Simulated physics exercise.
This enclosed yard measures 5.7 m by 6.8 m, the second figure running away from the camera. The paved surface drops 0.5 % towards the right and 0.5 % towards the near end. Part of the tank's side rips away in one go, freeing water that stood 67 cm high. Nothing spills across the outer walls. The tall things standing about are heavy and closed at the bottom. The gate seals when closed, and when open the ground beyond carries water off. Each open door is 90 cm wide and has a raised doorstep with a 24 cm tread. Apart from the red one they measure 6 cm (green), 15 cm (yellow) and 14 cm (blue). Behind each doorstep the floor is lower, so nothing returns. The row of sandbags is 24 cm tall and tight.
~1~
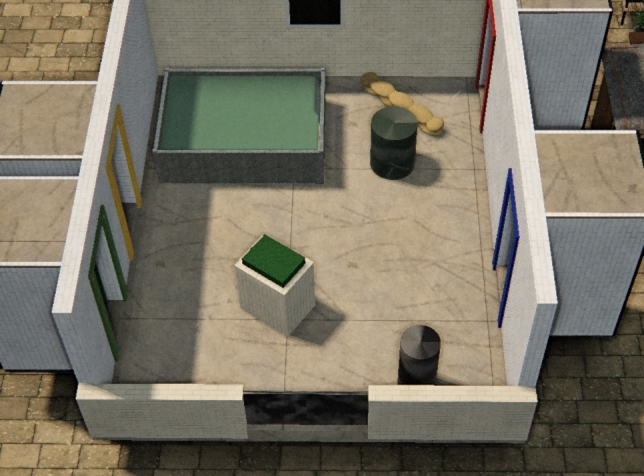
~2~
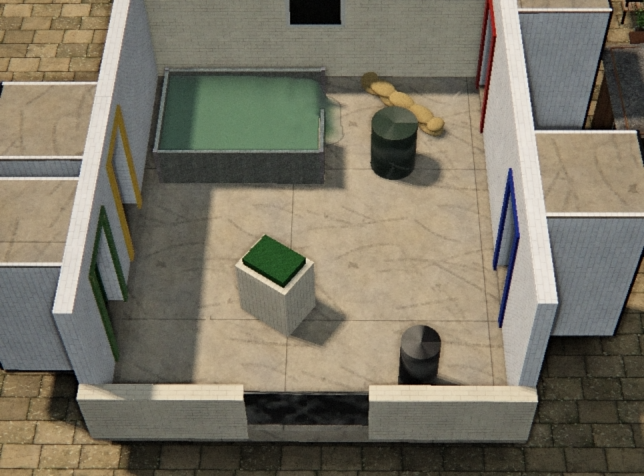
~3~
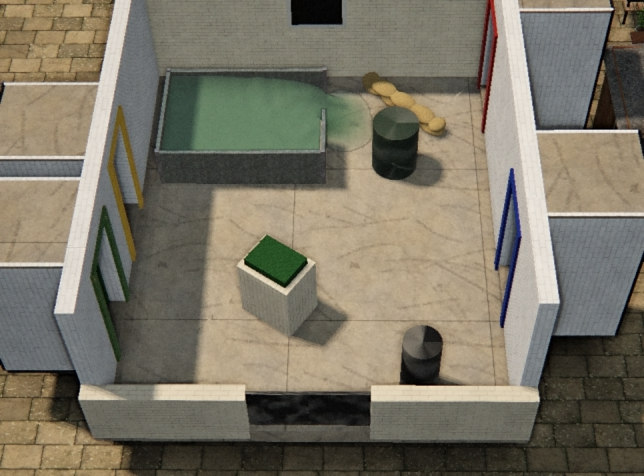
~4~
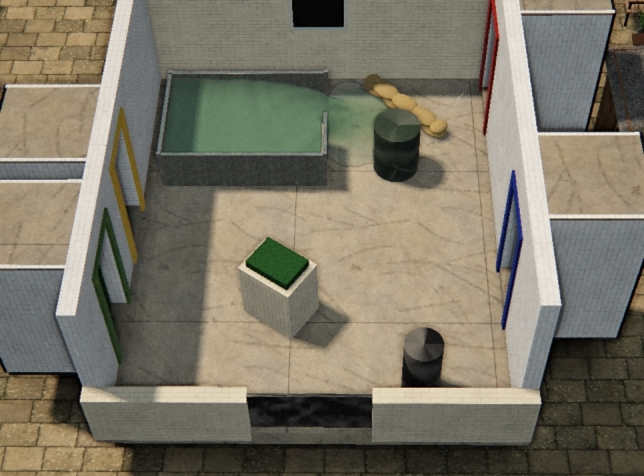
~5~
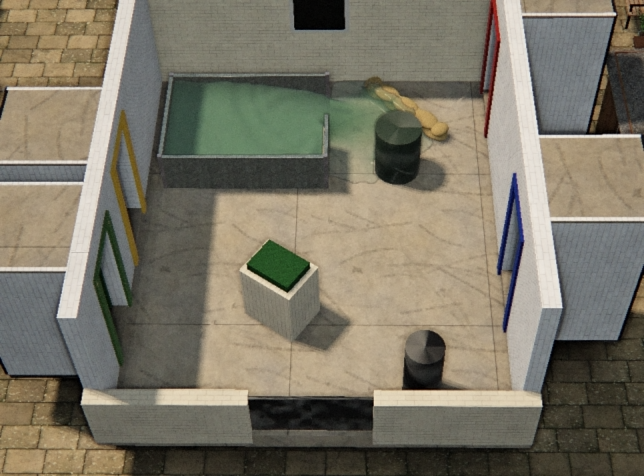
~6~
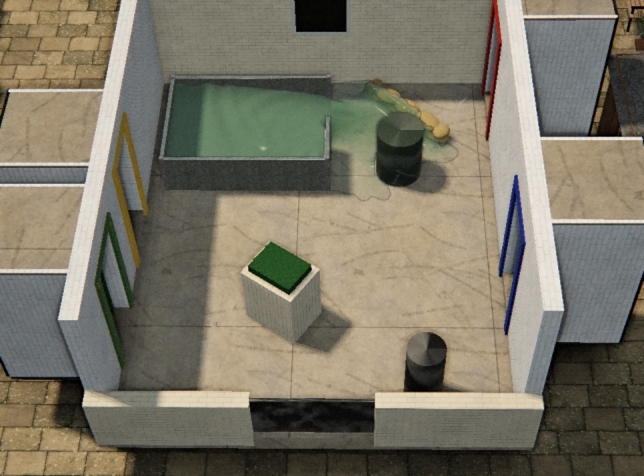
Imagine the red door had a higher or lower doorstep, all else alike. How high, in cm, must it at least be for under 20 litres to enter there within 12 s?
At least 15 cm or so.
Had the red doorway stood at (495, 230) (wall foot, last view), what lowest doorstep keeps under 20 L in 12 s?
Roughly 11.0 cm.
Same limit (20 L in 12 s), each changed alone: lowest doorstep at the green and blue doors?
Roughly 7.0 cm at green and 7.0 cm at blue.
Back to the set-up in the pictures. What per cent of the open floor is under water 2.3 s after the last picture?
Some 45 per cent of it.
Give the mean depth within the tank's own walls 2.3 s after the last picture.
Some 36 cm.
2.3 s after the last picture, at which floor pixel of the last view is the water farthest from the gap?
At about (509, 424).
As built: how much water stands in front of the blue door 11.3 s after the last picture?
Roughly 10.0 cm deep.
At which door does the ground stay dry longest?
The green one.
Then, 0.7 s after the last picture water covers 20 % of the floor, deepest (45 cm) near (387, 110); it has not reached the red door.
Then, 2.3 s after the last picture water covers 45 % of the floor, deepest (35 cm) near (397, 118); 19 cm at the red door, 19 litres in over its 12 cm doorstep.
Then, 11.3 s after the last picture water covers 95 % of the floor, deepest (13 cm) near (266, 422); 9 cm at the red door, 44 litres in over its 12 cm doorstep.
At the red door as built, the water peaked near 21 cm, 1.9 s after the last picture.
With a doorstep of 12.5 cm, 42 litres would have come in within the 12 s; with 17 cm, 9 litres. So under 20 litres takes about 15 cm.
